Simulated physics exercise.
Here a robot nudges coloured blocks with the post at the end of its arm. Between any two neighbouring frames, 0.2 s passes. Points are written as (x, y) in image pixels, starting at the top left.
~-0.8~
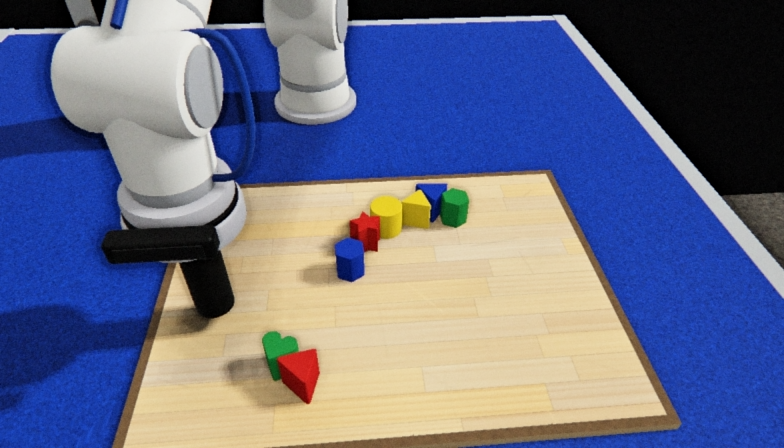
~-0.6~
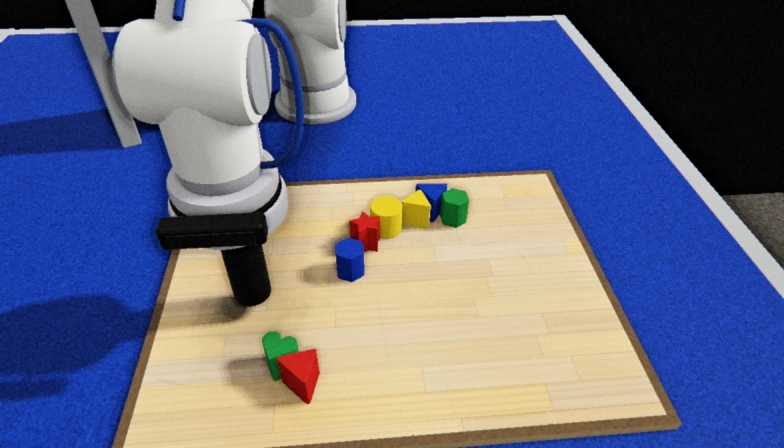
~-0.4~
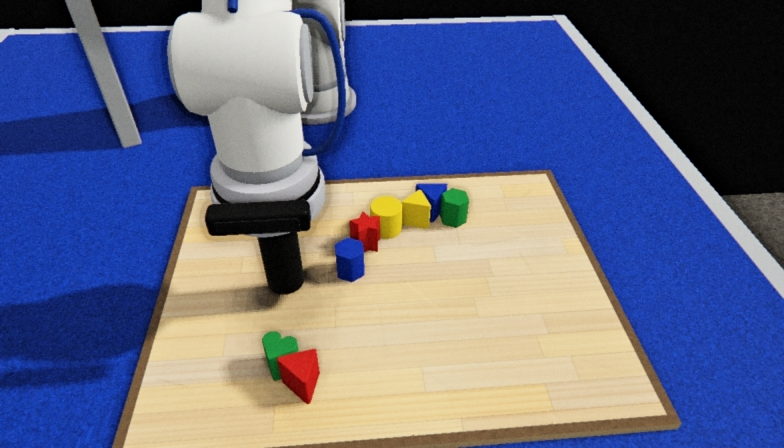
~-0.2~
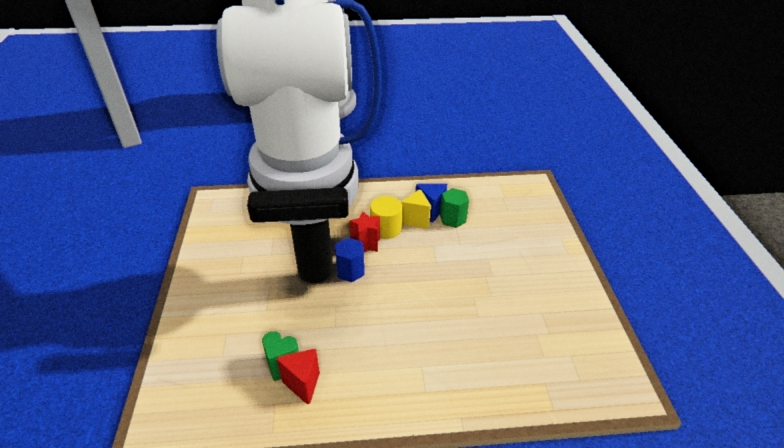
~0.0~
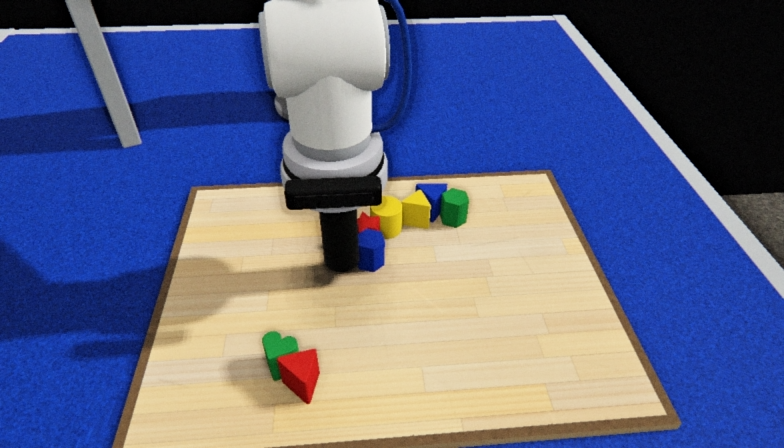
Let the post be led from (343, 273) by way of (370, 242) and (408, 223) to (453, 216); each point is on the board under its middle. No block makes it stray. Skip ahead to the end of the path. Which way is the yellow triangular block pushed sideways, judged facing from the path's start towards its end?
Goes left.
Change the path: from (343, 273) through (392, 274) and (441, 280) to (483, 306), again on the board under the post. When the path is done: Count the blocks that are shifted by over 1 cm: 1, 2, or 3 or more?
By the end, one block will have moved.
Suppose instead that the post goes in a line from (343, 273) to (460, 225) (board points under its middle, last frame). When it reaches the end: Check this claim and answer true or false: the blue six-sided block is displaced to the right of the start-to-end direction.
My answer: True.
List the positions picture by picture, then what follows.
The first frame shows tip of the post (216, 304), middles of tops, red star block (366, 221), blue six-sided block (349, 248), yellow disc (386, 205), yellow triangular block (417, 199), blue triangular block (433, 189), green six-sided block (456, 196).
The second frame shows post (253, 293), nothing pushed.
The third frame shows post (286, 281), nothing pushed.
The fourth frame shows post (316, 270), nothing pushed.
The fifth frame shows post (342, 260), red star block (366, 221), blue six-sided block (370, 238), yellow disc (386, 205), yellow triangular block (417, 199), blue triangular block (433, 189), green six-sided block (456, 196).
The first path, step by step. One third of the way, post (370, 229); red star block (385, 204), turned 30° anticlockwise; blue six-sided block (394, 231), turned 50° clockwise; yellow disc (400, 187); yellow triangular block (420, 198).
Two thirds of the way, post (409, 210); red star block (418, 185), turned 40° anticlockwise; blue six-sided block (395, 231), turned 55° clockwise; yellow disc (413, 169); yellow triangular block (440, 183), turned 25° clockwise; blue triangular block (460, 178), turned 40° clockwise; green six-sided block (461, 195), turned 15° clockwise.
At the end, post (454, 202); red star block (435, 179), turned 90° anticlockwise; blue six-sided block (395, 231), turned 55° clockwise; yellow disc (414, 167); yellow triangular block (449, 169), turned 35° clockwise; blue triangular block (466, 176), turned 50° clockwise; green six-sided block (483, 192).
